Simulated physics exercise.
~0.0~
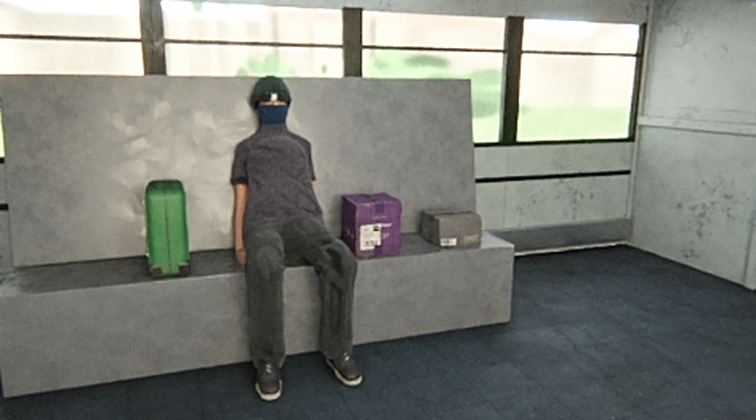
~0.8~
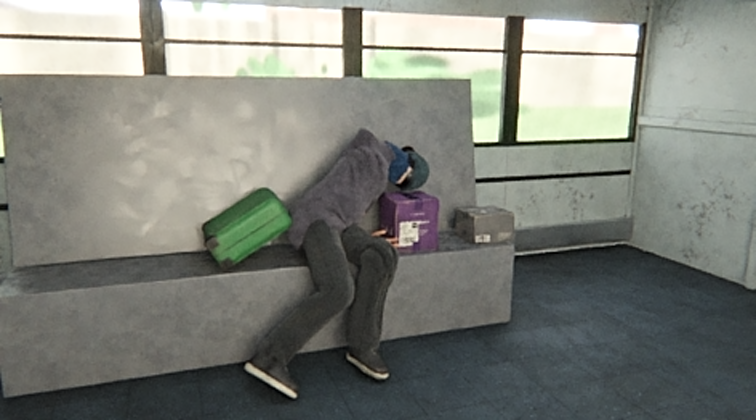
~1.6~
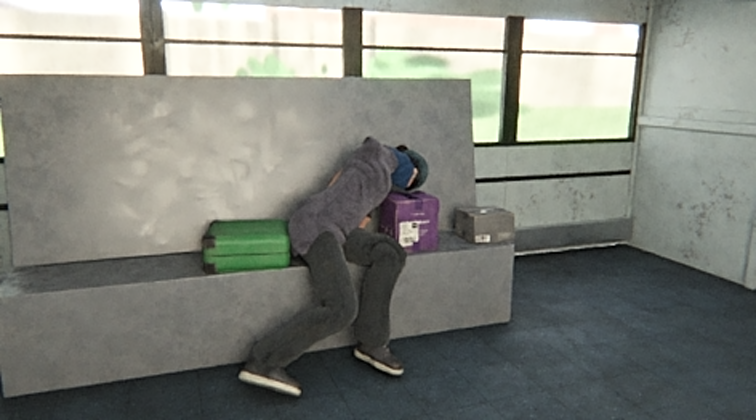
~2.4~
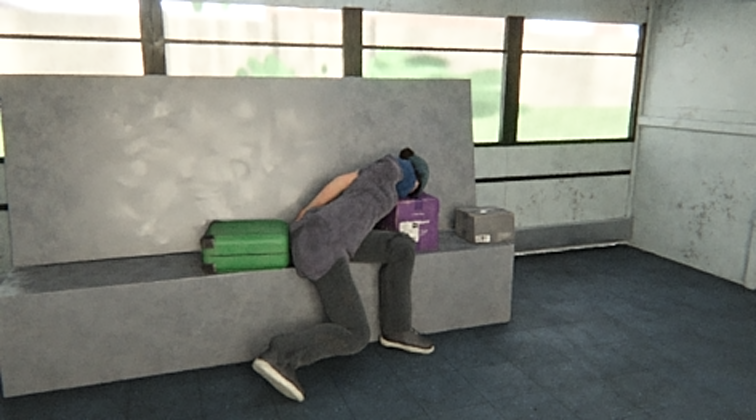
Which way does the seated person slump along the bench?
The person slumps to the right, ending up bent over the purple box.
Limp seated person in a dark cap slumping right onto a purple box as a green case topples, all staying on the bench.
